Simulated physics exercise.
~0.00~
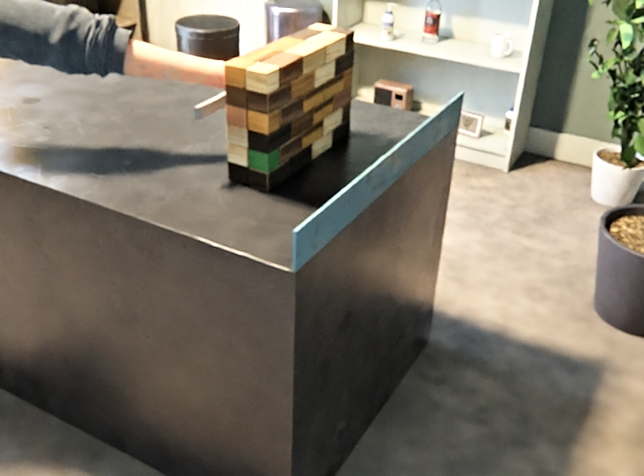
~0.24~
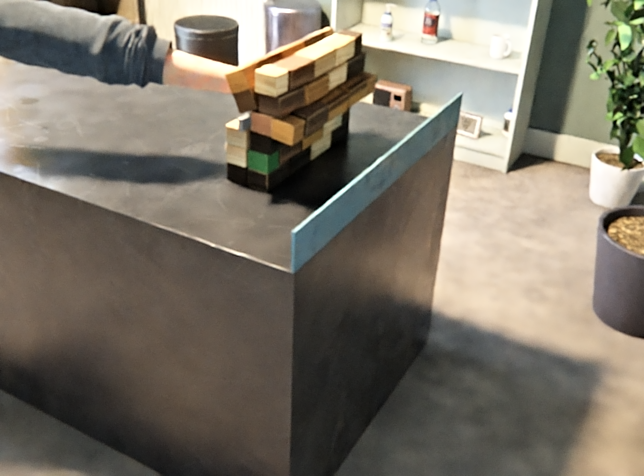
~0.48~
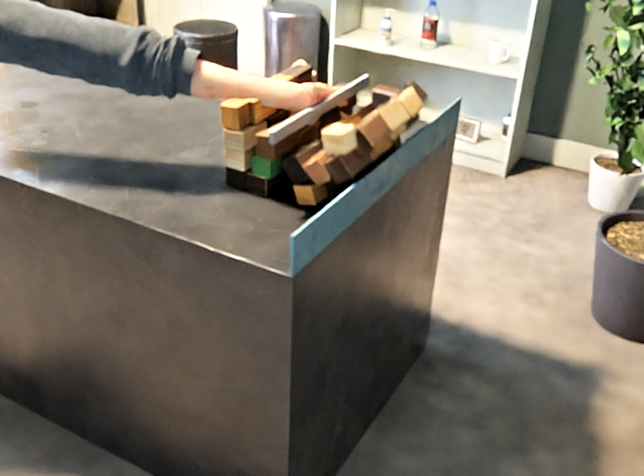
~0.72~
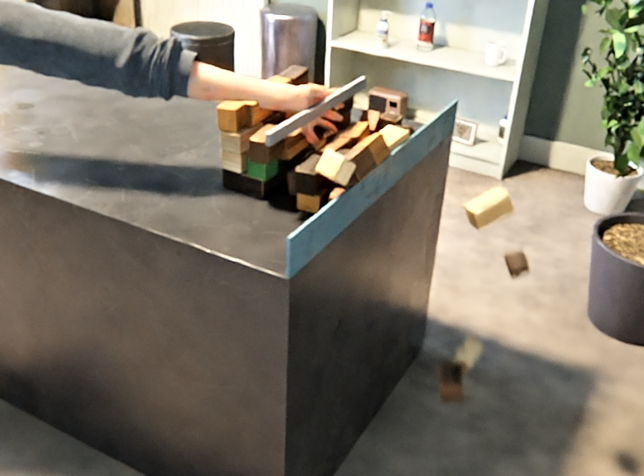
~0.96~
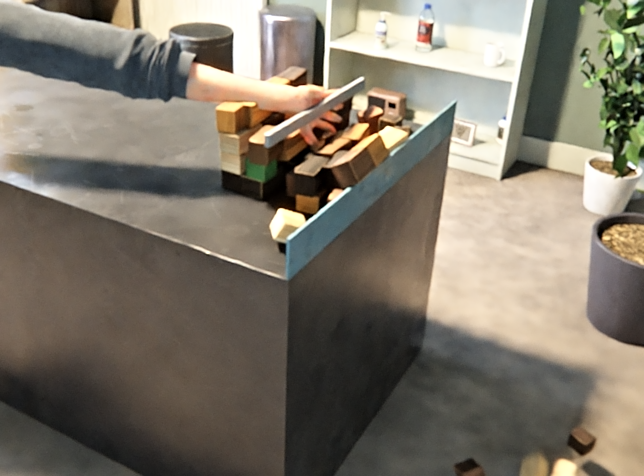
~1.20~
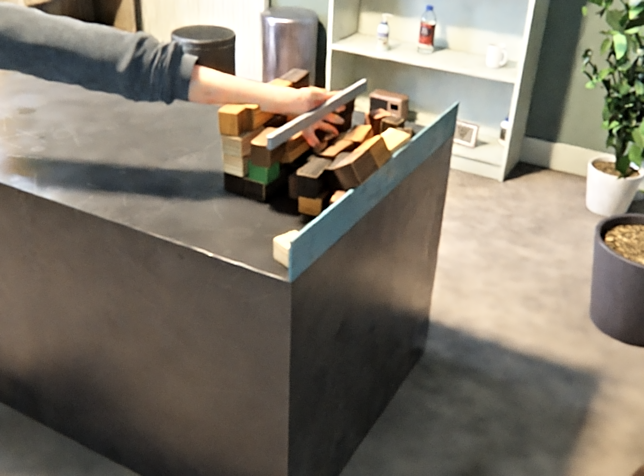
Hand pushing a wooden strip into a stacked block wall, toppling it against a low blue board, some blocks falling to the floor.
